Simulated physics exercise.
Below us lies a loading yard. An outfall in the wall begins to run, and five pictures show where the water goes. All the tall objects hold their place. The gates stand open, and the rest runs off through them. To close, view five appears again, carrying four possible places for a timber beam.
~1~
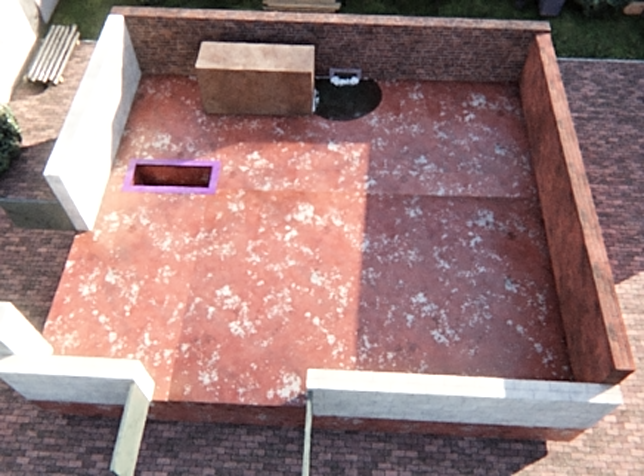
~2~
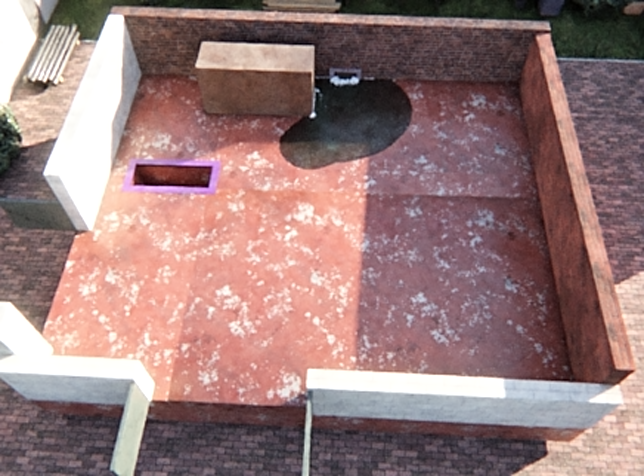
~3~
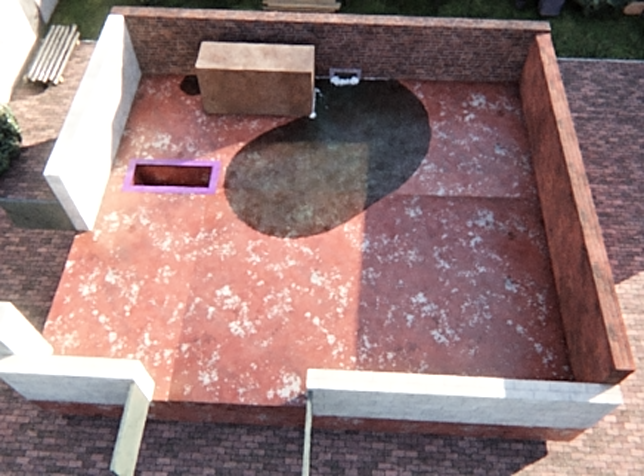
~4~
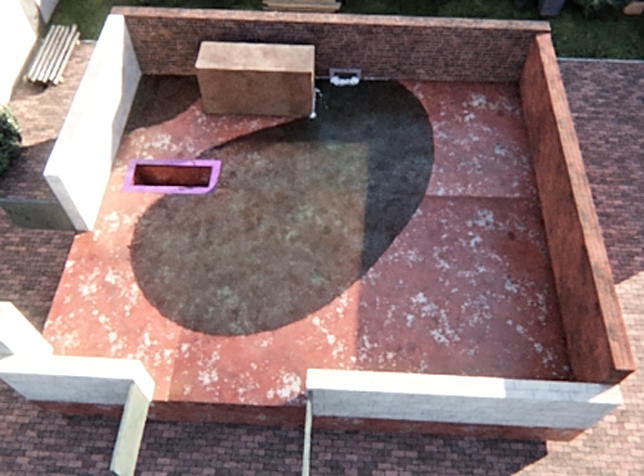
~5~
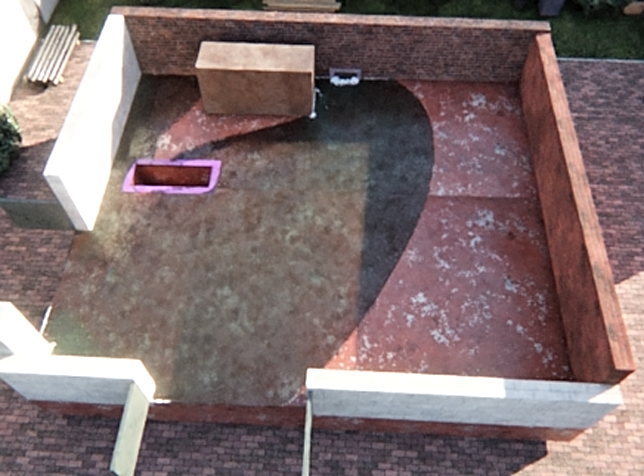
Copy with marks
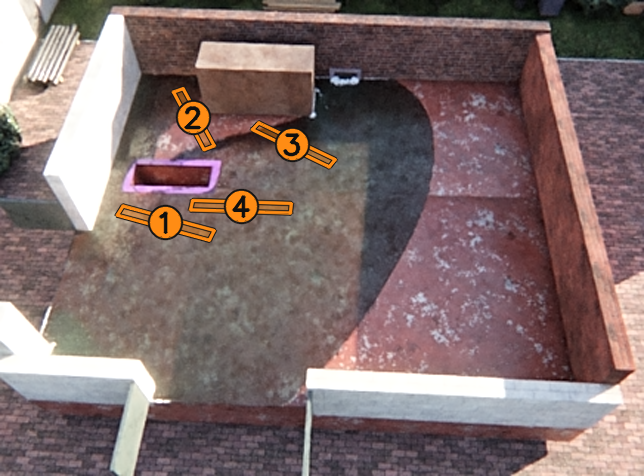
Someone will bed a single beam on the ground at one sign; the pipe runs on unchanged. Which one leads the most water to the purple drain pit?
Take 4.
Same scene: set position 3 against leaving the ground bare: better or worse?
Position 3 is better.
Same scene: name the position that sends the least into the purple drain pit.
2 it is.
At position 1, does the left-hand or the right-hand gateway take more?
More leaves on the left.
On the marked copy, 1 from (120, 210) to (211, 235); 2 from (178, 90) to (209, 147); 3 from (255, 126) to (332, 163); 4 from (191, 205) to (290, 208).
With 1, about 19 % of the stream runs into the purple drain pit, about 81 % out by the gates.
With 2, about 11 % of the stream runs into the purple drain pit, about 89 % out by the gates.
With 3, about 14 % of the stream runs into the purple drain pit, about 86 % out by the gates.
With 4, about 31 % of the stream runs into the purple drain pit, about 69 % out by the gates.
